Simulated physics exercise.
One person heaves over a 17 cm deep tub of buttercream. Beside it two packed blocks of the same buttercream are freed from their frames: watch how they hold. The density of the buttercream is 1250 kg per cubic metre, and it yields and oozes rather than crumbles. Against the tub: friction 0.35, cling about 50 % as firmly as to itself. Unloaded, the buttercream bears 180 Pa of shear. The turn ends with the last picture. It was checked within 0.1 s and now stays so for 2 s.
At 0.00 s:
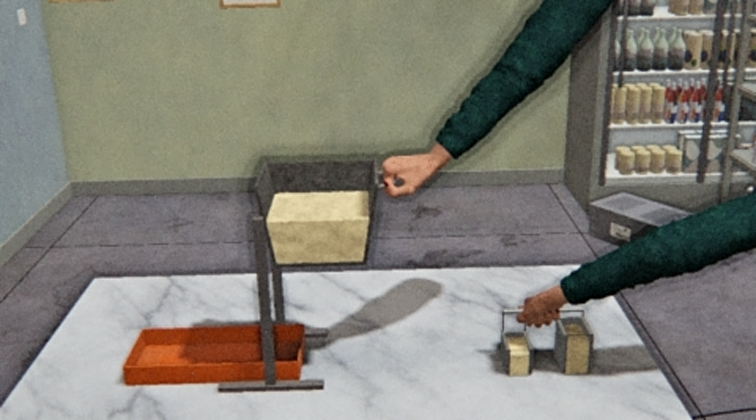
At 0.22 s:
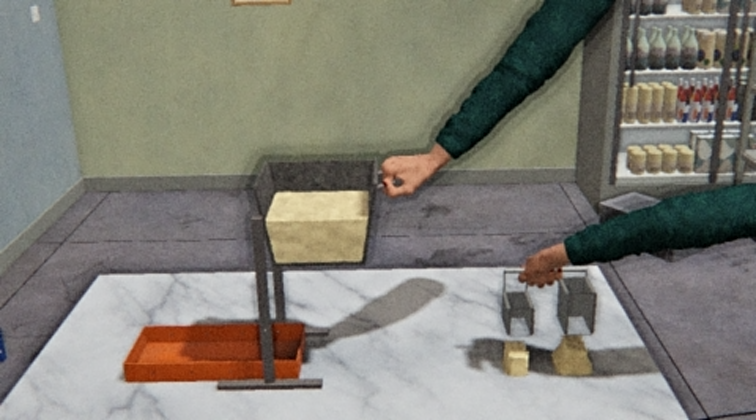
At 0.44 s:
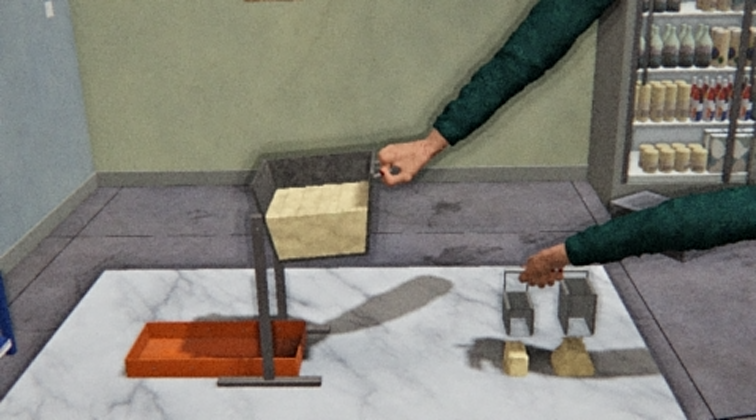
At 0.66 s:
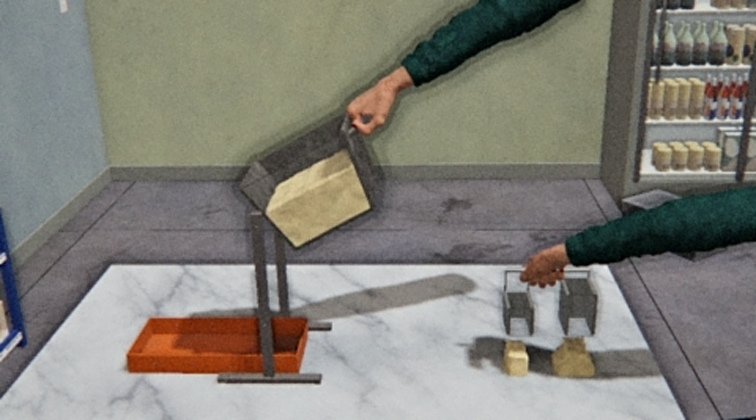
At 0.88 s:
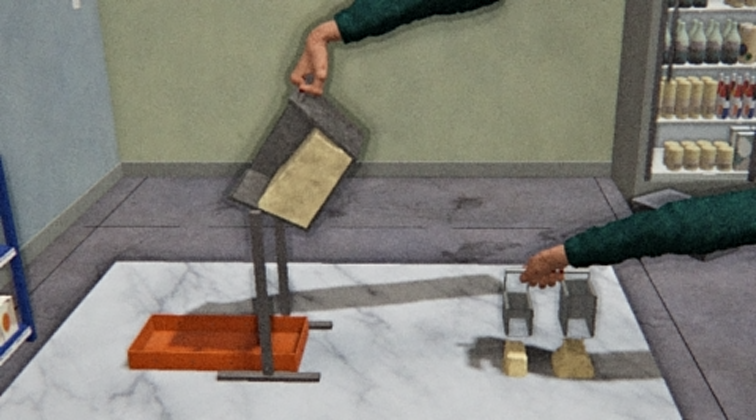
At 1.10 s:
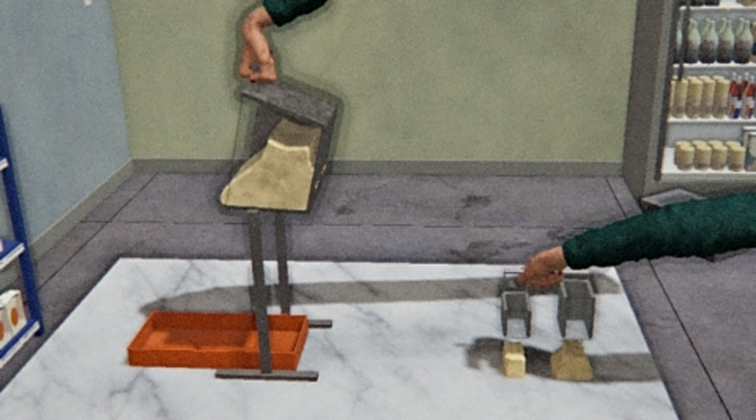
Hands lifting two metal moulds off pale blocks that sag slightly, then tilting a tub of buttercream leftward above an orange tray.
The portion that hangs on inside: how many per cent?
About 53 %.
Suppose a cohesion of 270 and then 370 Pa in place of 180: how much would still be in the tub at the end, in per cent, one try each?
In turn about 65 %, 90 %.
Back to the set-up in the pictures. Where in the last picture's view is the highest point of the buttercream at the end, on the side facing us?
At about (269, 179).
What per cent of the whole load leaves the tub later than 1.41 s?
About 7 %.
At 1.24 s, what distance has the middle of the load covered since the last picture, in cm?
Some 5 cm.
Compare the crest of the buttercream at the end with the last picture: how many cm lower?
Roughly 8 cm.
After 1.24 s, the tub is at 77 degrees and holds 81 %.
After 1.41 s, the tub is at 77 degrees and holds 60 %.
After 1.58 s, the tub is at 77 degrees and holds 54 %.
After 1.75 s, the tub is at 77 degrees and holds 53 %.
After 3.10 s, at the end, the tub is at 77 degrees and holds 53 %.
